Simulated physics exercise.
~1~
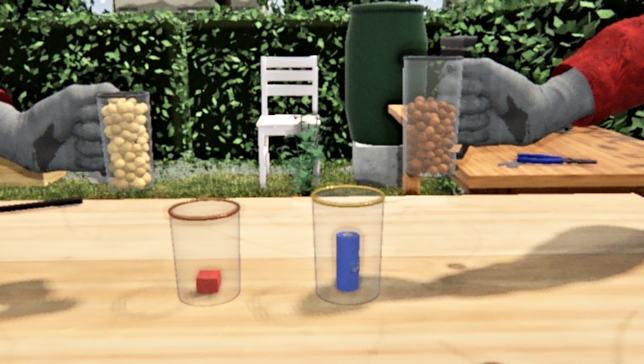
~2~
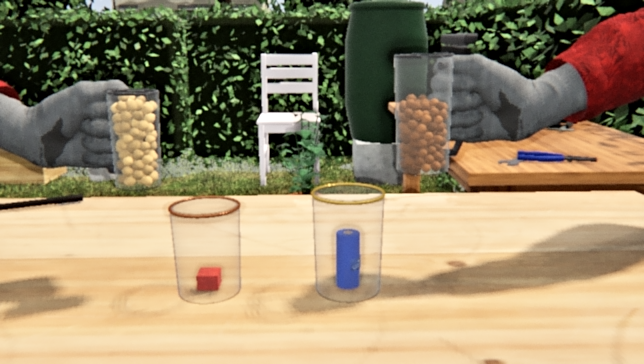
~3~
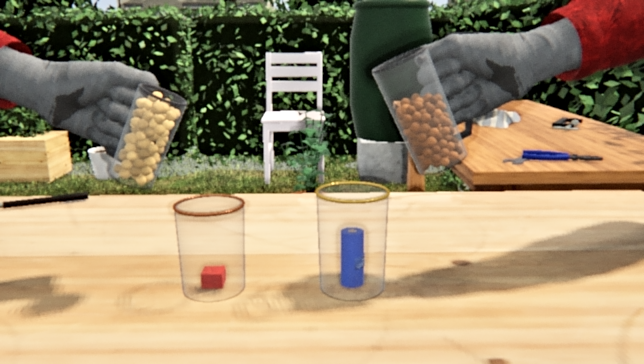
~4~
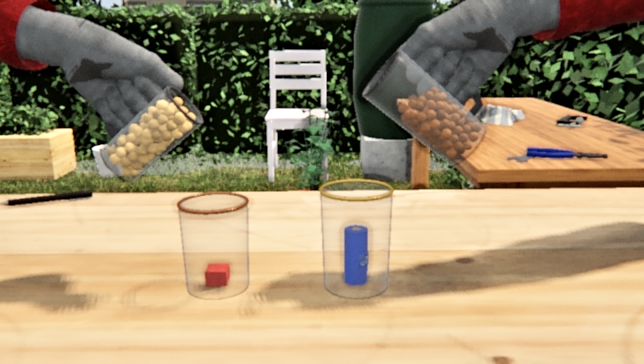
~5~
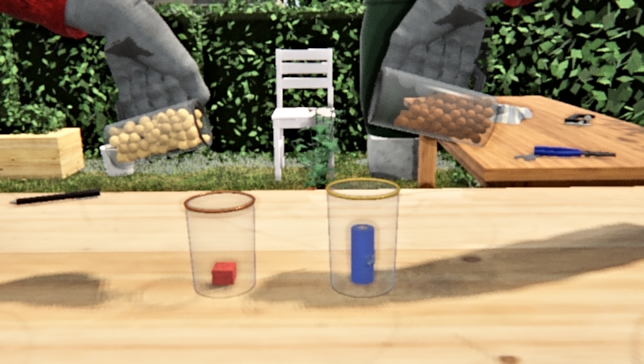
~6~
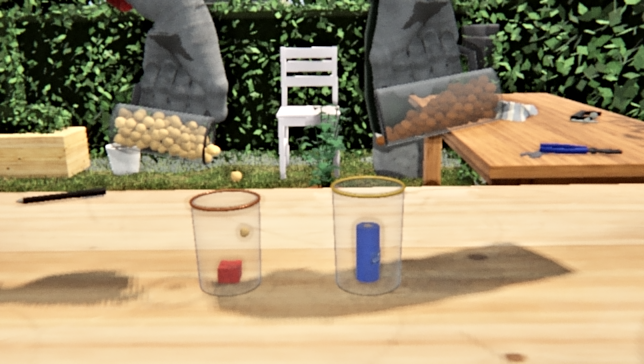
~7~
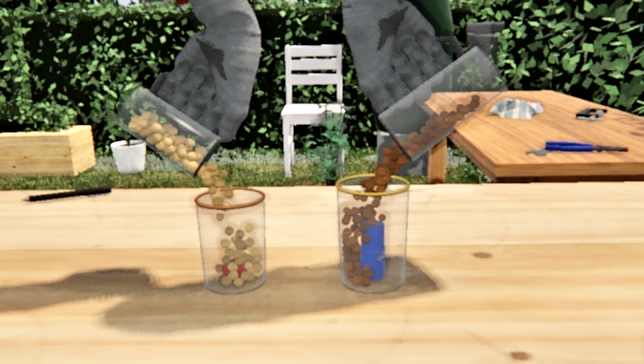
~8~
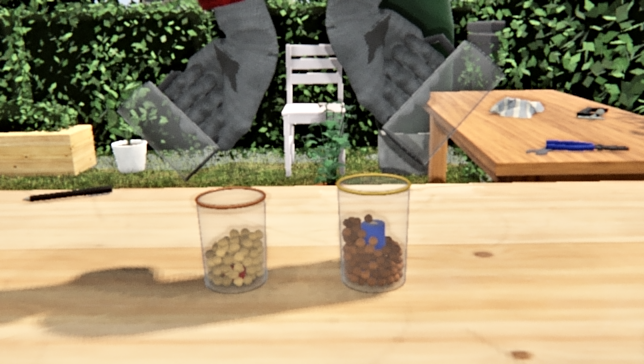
Gloved hands tipping cups of pale and brown balls into two glasses, covering a red cube but leaving a blue cylinder showing.
